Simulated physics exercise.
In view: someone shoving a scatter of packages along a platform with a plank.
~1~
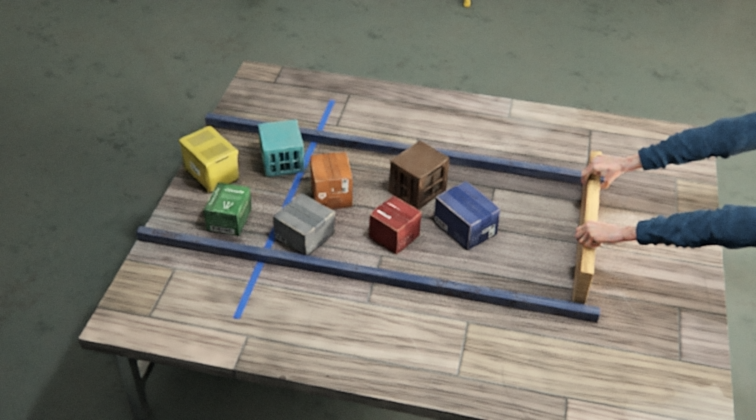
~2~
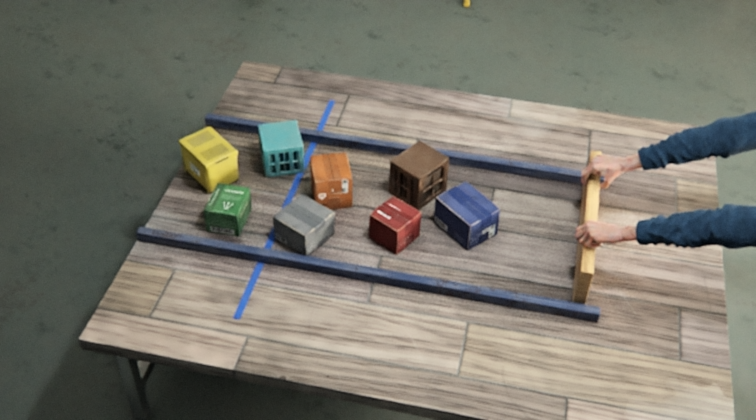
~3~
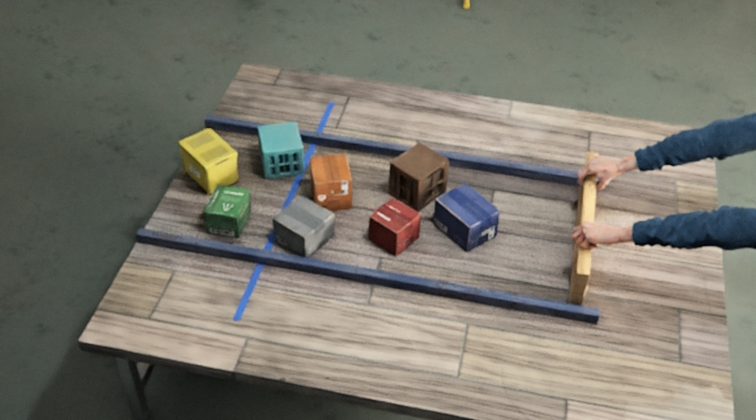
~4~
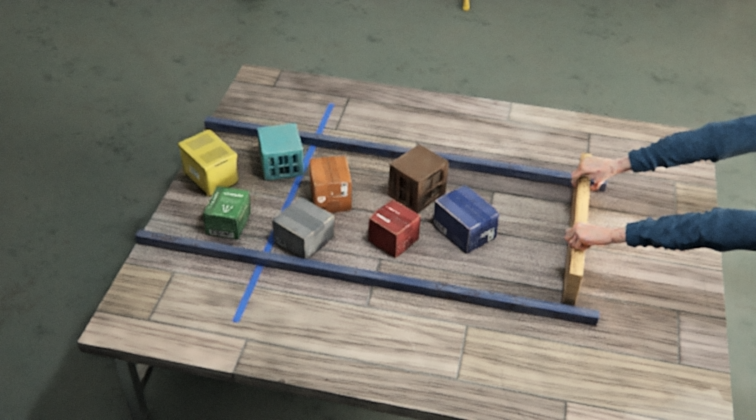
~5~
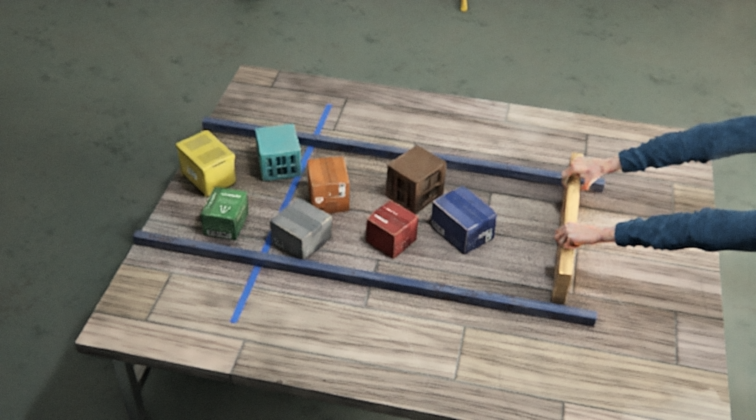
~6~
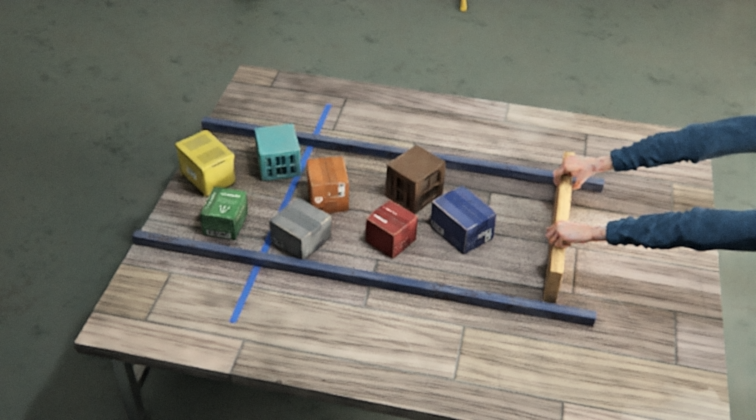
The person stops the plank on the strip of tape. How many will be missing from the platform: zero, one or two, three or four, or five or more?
In the end the number that fall off is zero.
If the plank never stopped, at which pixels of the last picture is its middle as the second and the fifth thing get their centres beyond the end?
About (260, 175), then (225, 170).
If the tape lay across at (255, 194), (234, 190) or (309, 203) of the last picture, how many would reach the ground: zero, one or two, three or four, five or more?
In that order: Either one or two; just one or two; not one.
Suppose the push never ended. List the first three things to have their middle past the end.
Earliest first: The yellow tote, the green box, the turquoise crate.
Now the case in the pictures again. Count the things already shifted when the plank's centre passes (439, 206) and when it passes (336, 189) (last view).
By then 3, and 6.
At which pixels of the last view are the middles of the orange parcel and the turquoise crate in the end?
First (236, 167), then (244, 139).
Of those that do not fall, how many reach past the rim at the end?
It comes to 1.
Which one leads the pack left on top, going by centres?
The yellow tote.
Early on, none off yet; yellow tote at rest near (206, 164); green box at rest near (225, 213); turquoise crate at rest near (278, 152).
Finally, the number that fall off is zero.
